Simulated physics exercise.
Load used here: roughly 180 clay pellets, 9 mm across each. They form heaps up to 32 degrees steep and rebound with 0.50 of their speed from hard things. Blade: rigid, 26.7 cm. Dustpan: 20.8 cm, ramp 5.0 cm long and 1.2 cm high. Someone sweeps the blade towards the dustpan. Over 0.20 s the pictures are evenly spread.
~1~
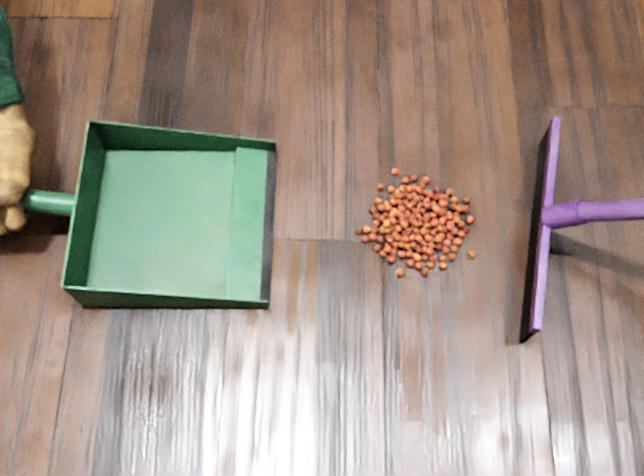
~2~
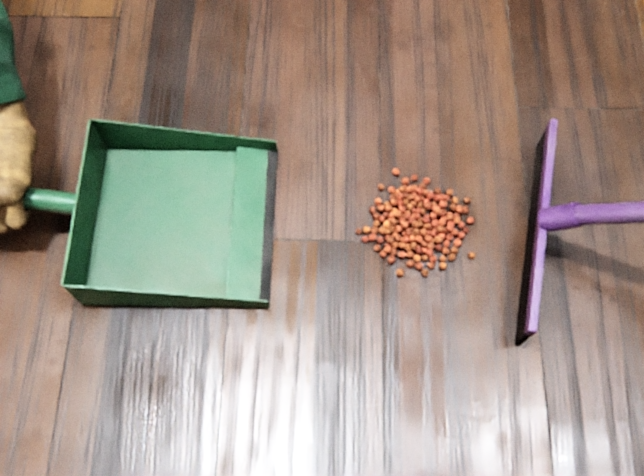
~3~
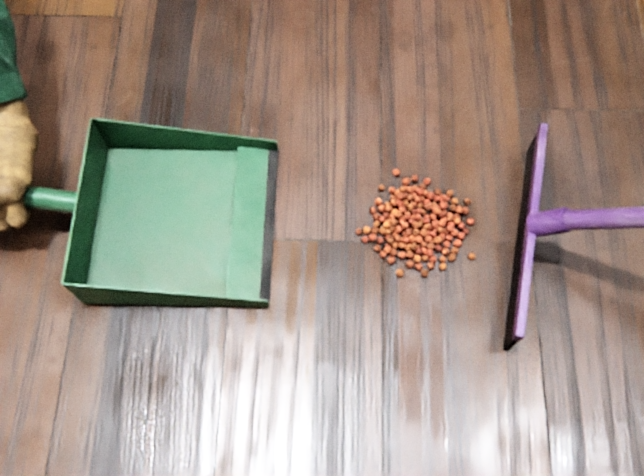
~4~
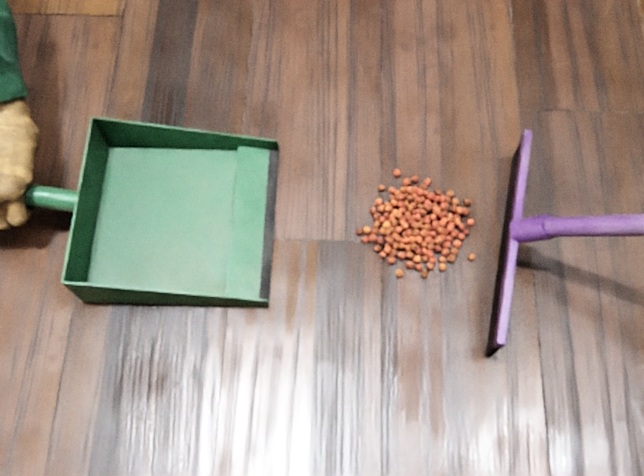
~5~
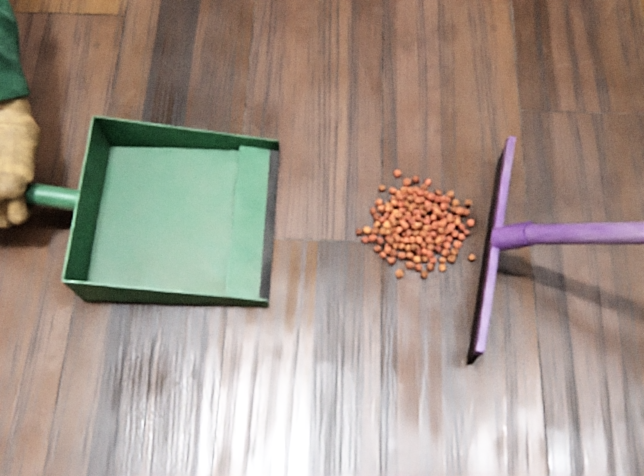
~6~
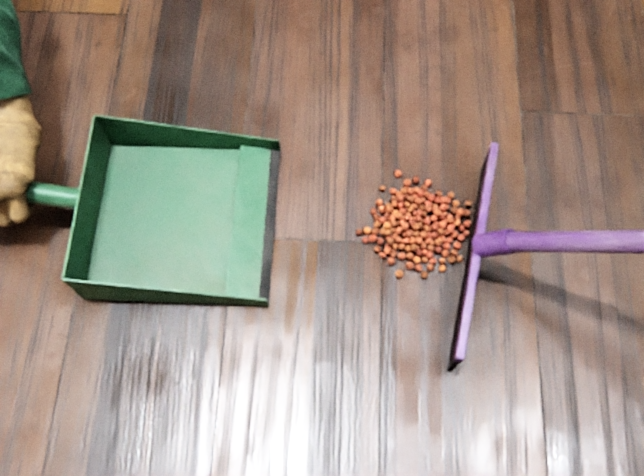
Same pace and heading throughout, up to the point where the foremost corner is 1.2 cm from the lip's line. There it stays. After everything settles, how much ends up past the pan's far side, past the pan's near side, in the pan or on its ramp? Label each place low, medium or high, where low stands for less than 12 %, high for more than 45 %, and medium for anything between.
Past the pan's far side: Low. Past the pan's near side: Low. In the pan or on its ramp: Low.
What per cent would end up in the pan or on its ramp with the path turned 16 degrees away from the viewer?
That gives near 15 in a hundred.
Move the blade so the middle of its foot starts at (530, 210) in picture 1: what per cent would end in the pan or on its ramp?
Close to 10 in a hundred.
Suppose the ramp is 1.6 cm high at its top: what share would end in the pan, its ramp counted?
In that case roughly 5 percent.
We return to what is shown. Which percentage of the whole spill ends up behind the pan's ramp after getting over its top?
Estimate: Close to 0 per cent of the total.
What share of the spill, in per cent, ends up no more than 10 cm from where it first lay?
I'd estimate roughly 20 per cent.
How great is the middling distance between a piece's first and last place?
Around 16 centimetres.
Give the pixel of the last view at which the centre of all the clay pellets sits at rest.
(296, 231) or so.
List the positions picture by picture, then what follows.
The first picture shows blade from (535, 328) to (554, 125), moved 0.0 cm, 0 of the pieces shifted so far; middle of the pieces at (420, 220); pan at (168, 225).
The second picture shows blade from (530, 331) to (551, 127), moved 0.5 cm, 0 of the pieces shifted so far; middle of the pieces at (420, 220).
The third picture shows blade from (518, 336) to (541, 132), moved 1.9 cm, 0 of the pieces shifted so far; middle of the pieces at (420, 221).
The fourth picture shows blade from (499, 343) to (526, 138), moved 4.0 cm, 0 of the pieces shifted so far; middle of the pieces at (421, 221).
The fifth picture shows blade from (479, 351) to (509, 144), moved 6.2 cm, 0 of the pieces shifted so far; middle of the pieces at (421, 222).
The sixth picture shows blade from (458, 358) to (493, 150), moved 8.5 cm, 2 of the pieces shifted so far; middle of the pieces at (421, 222); pan at (170, 221).
Then, 0.20 s after the last picture, middle of the blade 13 cm from the lip; 0 % over the lip, far side 0 %, near side 0 %.
Then, 0.33 s after the last picture, middle of the blade 7 cm from the lip; 0 % over the lip, far side 0 %, near side 5 %.
Then, 0.59 s after the last picture, middle of the blade 4 cm from the lip; 5 % over the lip, far side 0 %, near side 5 %.
In the end, far side 0 %, near side 5 %, pan 5 %, in front of the lip or behind the blade 90 %.
